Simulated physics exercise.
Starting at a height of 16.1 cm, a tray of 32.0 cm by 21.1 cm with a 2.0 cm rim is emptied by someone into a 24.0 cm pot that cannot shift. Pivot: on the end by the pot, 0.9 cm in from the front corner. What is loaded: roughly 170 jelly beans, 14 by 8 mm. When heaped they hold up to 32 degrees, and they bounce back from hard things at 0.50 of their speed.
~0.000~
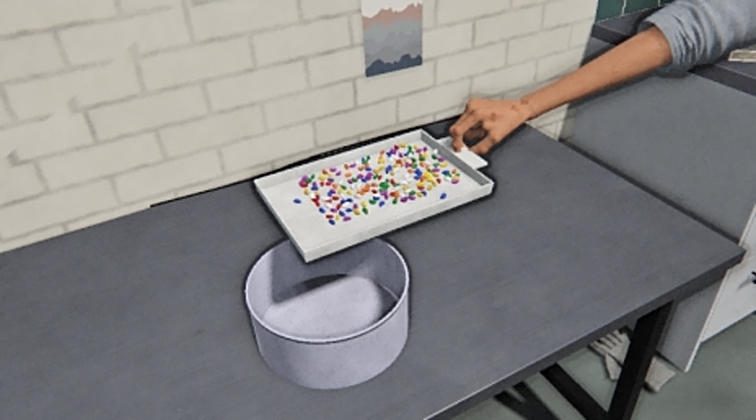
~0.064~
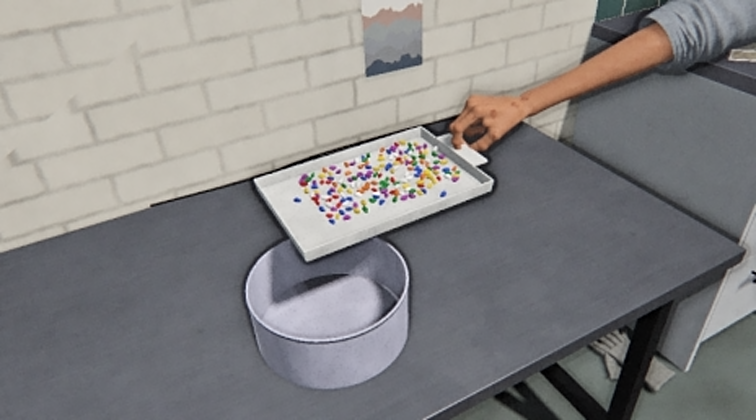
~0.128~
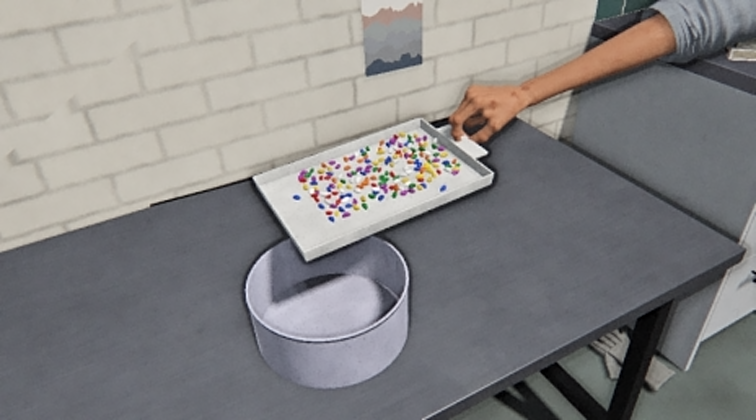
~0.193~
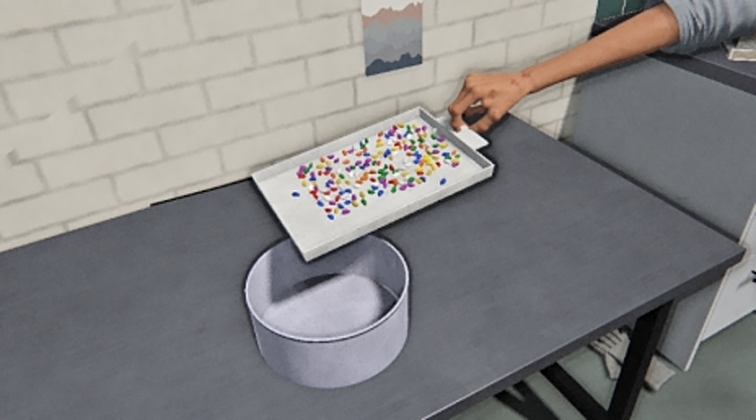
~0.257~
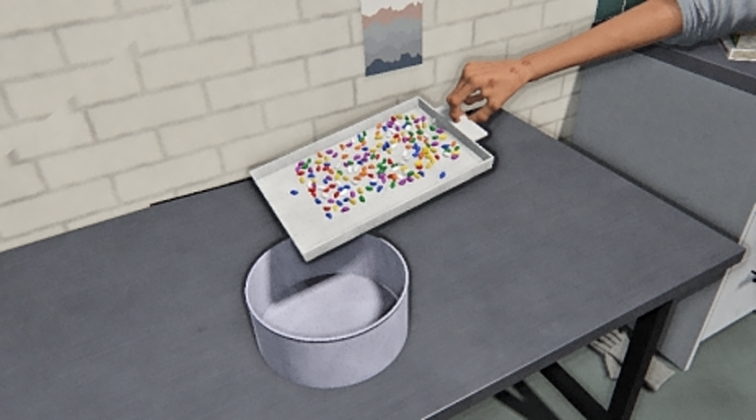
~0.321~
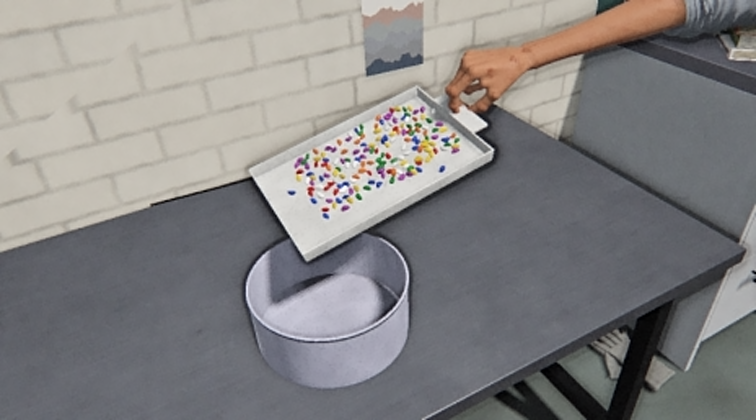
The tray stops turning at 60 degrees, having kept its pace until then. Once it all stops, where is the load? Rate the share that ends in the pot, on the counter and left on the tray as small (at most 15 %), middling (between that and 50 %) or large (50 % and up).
Pot - middling, counter - small, left on the tray - large.
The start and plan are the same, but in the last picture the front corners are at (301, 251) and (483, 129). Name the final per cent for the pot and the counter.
Pot 10, counter 30.
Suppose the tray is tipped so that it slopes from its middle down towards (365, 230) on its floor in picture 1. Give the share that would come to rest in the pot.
I'd estimate about 15 %.
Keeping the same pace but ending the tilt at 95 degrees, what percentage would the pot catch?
I'd put it at close to 100 per cent.
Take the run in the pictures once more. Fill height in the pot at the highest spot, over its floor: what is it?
Some 1.0 cm.
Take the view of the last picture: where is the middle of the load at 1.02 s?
Look about (299, 224) in the last view.
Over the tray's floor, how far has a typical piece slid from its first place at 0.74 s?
It has moved some 9 cm from its start.
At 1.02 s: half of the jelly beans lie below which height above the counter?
Roughly 20 cm above the counter.
Then, at 0.74 s, tilt 36 degrees; the tray holds 100 %, the pot 0 %.
Then, at 1.02 s, tilt 51 degrees; the tray holds 95 %, the pot 0 %.
After 1.40 s, tilt 60 degrees; the tray holds 80 %, the pot 20 %.
At rest (2.7 s), pot 25 %, counter 0 %, tray 75 %.
